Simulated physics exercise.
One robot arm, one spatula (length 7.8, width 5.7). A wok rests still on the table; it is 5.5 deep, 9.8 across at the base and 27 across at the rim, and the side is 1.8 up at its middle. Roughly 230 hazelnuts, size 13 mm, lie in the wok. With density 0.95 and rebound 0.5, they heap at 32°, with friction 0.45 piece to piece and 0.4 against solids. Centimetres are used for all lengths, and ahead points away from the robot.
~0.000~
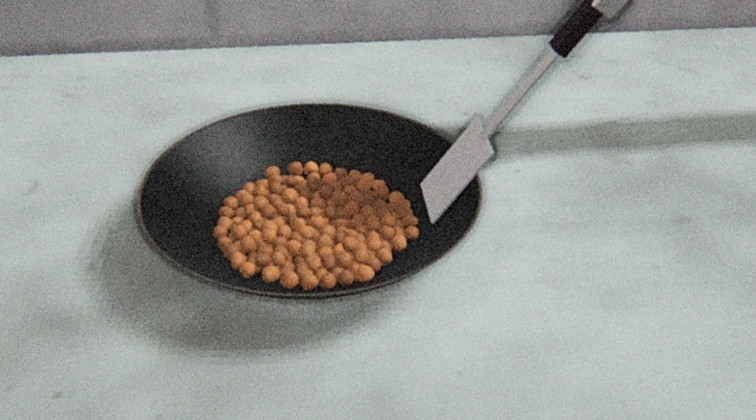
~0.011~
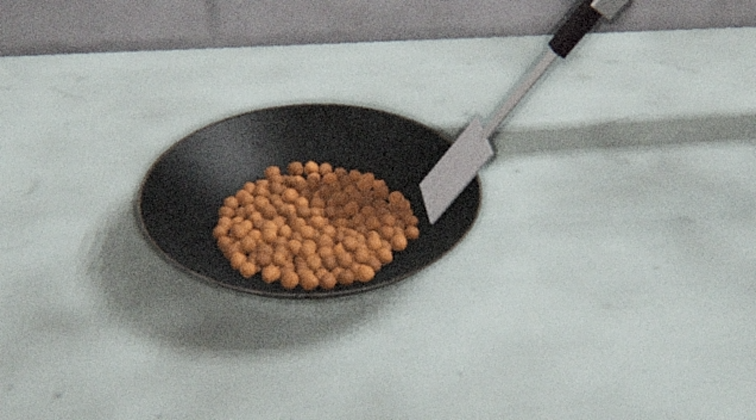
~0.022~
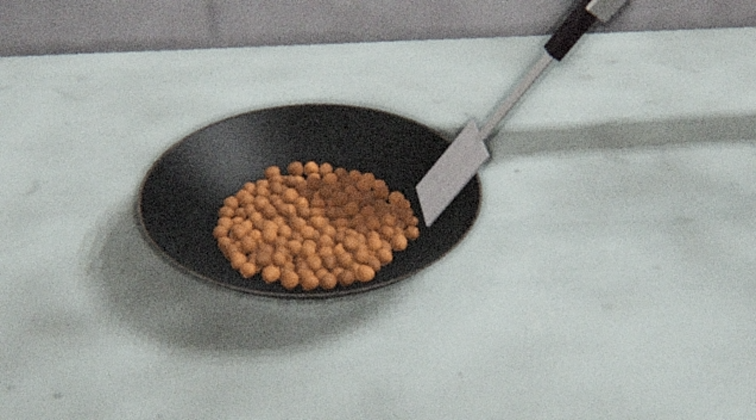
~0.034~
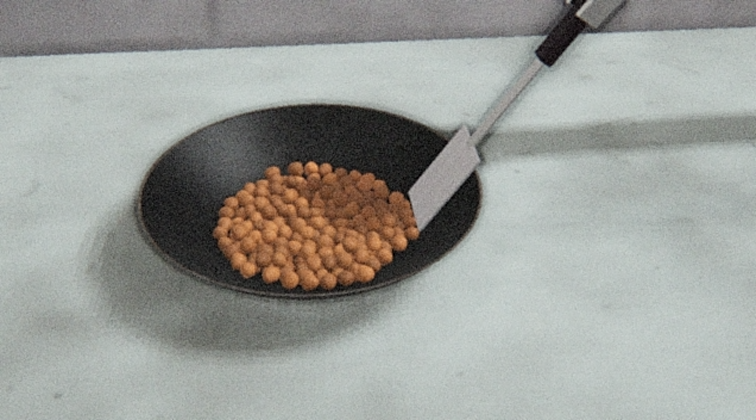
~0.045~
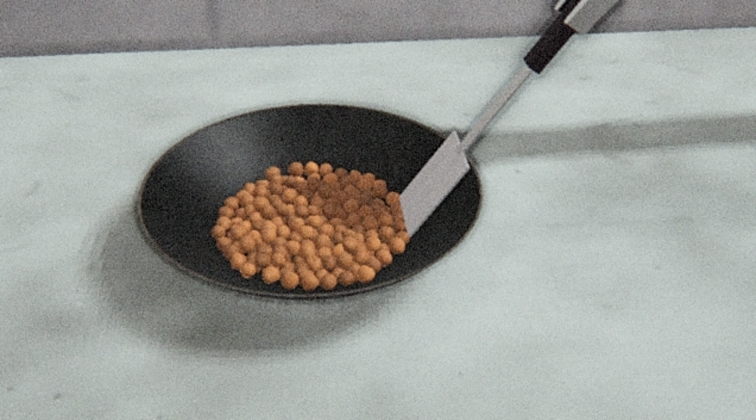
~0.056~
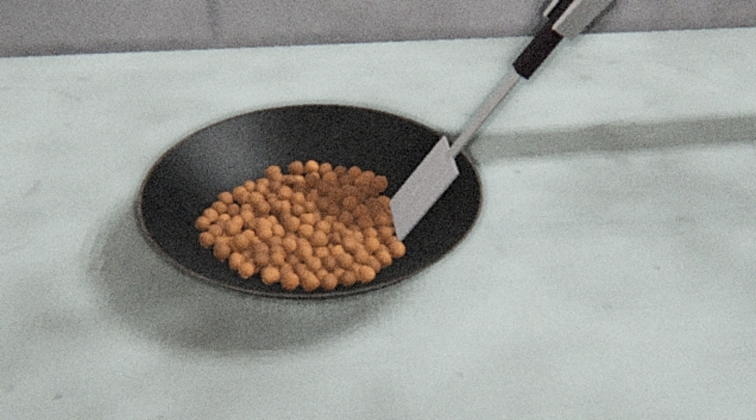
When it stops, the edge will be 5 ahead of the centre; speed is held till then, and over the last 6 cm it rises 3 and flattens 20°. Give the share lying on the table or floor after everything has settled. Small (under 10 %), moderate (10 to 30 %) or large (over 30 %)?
Small.
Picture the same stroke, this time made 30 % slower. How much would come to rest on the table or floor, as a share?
About 0 in a hundred.
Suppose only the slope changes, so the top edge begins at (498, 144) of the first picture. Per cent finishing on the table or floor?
I'd estimate close to 5 per cent.
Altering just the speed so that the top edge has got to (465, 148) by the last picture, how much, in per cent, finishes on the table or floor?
Roughly 0 per cent.
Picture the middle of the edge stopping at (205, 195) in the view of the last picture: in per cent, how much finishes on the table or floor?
Something near 15 in a hundred.
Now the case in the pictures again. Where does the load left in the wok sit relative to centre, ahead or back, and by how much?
The balance point is about 4.0 cm ahead.
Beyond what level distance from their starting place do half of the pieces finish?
It comes to some 5 cm.
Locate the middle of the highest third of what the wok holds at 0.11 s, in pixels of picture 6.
I'd put it close to (233, 213) in the last picture.
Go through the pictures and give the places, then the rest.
The first frame shows spatula top edge at (486, 134), sloping 55°; upper third of the load around (313, 215), from x 220 to 410, top at y 170; 228 in the wok.
The second frame shows spatula top edge at (485, 135), sloping 55°; upper third of the load around (313, 215), from x 220 to 410, top at y 170.
The third frame shows spatula top edge at (481, 138), sloping 55°; upper third of the load around (313, 215), from x 220 to 410, top at y 170.
The fourth frame shows spatula top edge at (472, 143), sloping 55°; upper third of the load around (313, 215), from x 220 to 410, top at y 170.
The fifth frame shows spatula top edge at (462, 149), sloping 55°; upper third of the load around (314, 218), from x 220 to 400, top at y 170.
The sixth frame shows spatula top edge at (451, 154), sloping 55°; upper third of the load around (308, 220), from x 205 to 395, top at y 165; 228 in the wok.
After 0.11 s, sloping 55°, highest piece 7 above the table; 228 in the wok.
After 0.16 s, sloping 47°, highest piece 8 above the table; 220 in the wok, 8 on the blade or in flight.
After 0.39 s, sloping 35°, highest piece 7 above the table; 216 in the wok, 12 on the table or floor.
After 1.44 s, sloping 35°, highest piece 6 above the table; 216 in the wok, 12 on the table or floor.
At rest, 216 in the wok, 12 on the table or floor. That is 5 % on the table or floor.
